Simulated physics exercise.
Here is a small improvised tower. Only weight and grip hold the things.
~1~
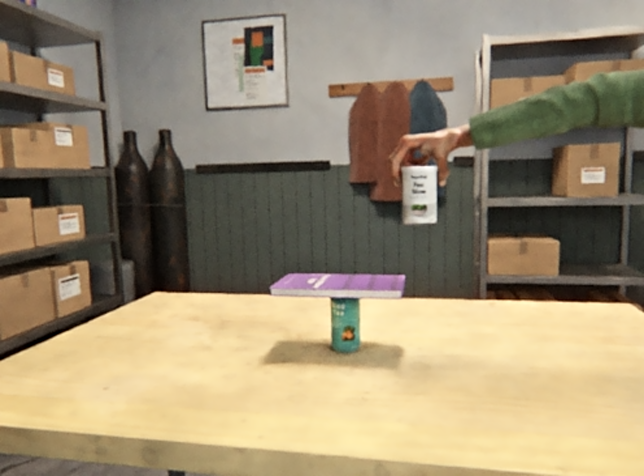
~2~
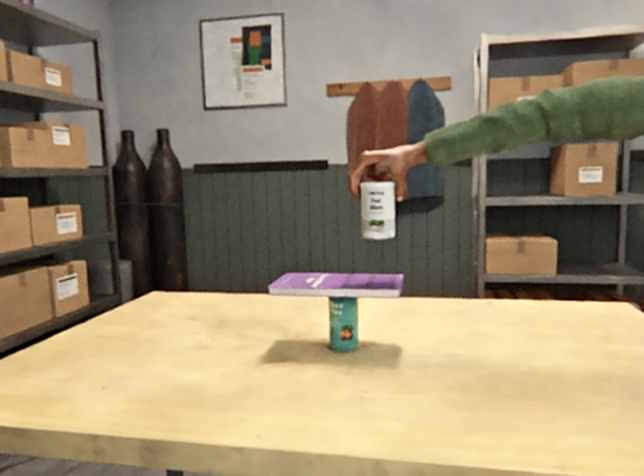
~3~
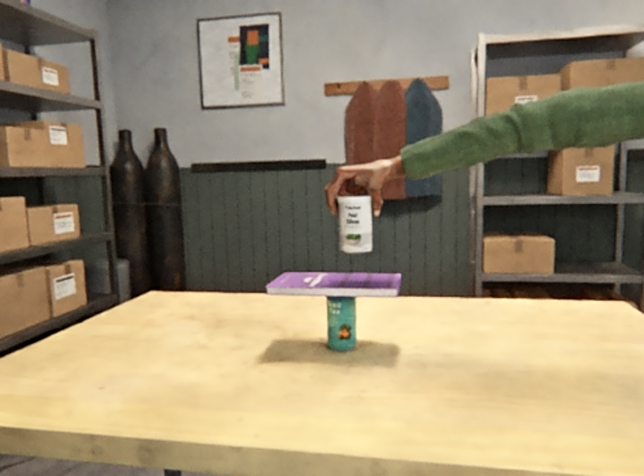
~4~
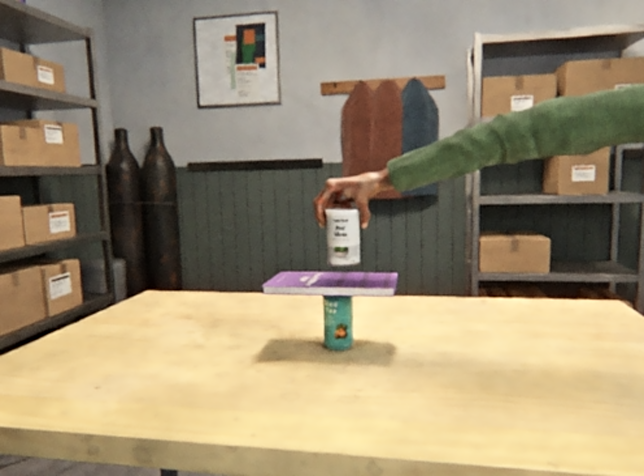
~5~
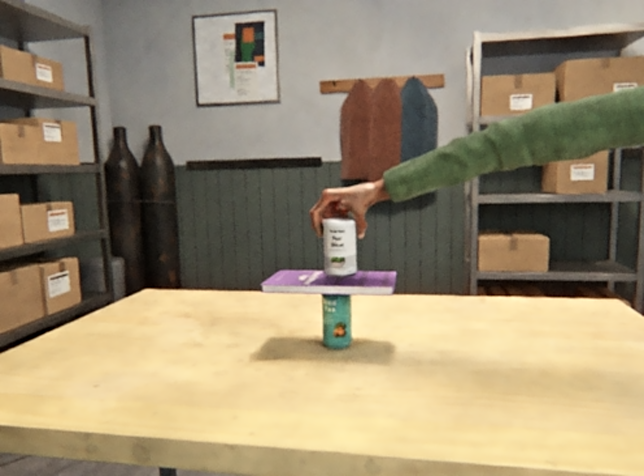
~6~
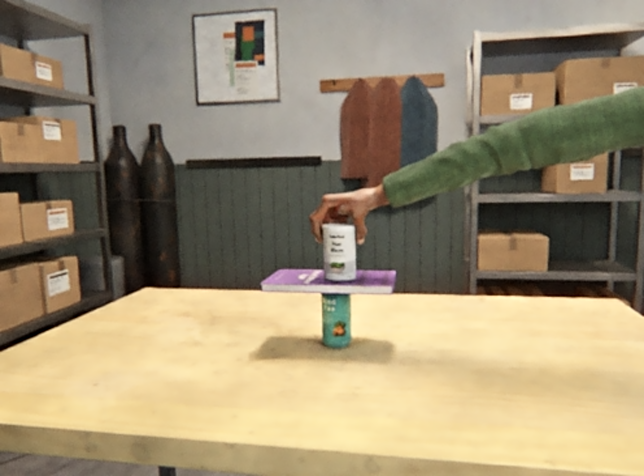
A hand in a green sleeve reaches in from the right, holding a white tin above a small improvised tower in a storeroom, seen from the front across a pale wooden table. A purple book lies flat on an upright turquoise can, with shelves of cardboard boxes on both sides behind. The hand moves the tin left and down, then sets it on the book, still gripping it, as the view shifts very slightly.
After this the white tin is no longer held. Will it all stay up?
It stays up.
Then, 0.80 s later than the last frame, all is still.
Then, 1.70 s later than the last frame, white tin resting near (340, 253).
When it is over, all 3 as before. End places, in pixels of the last picture, white tin near (340, 253). The stack keeps its balance.
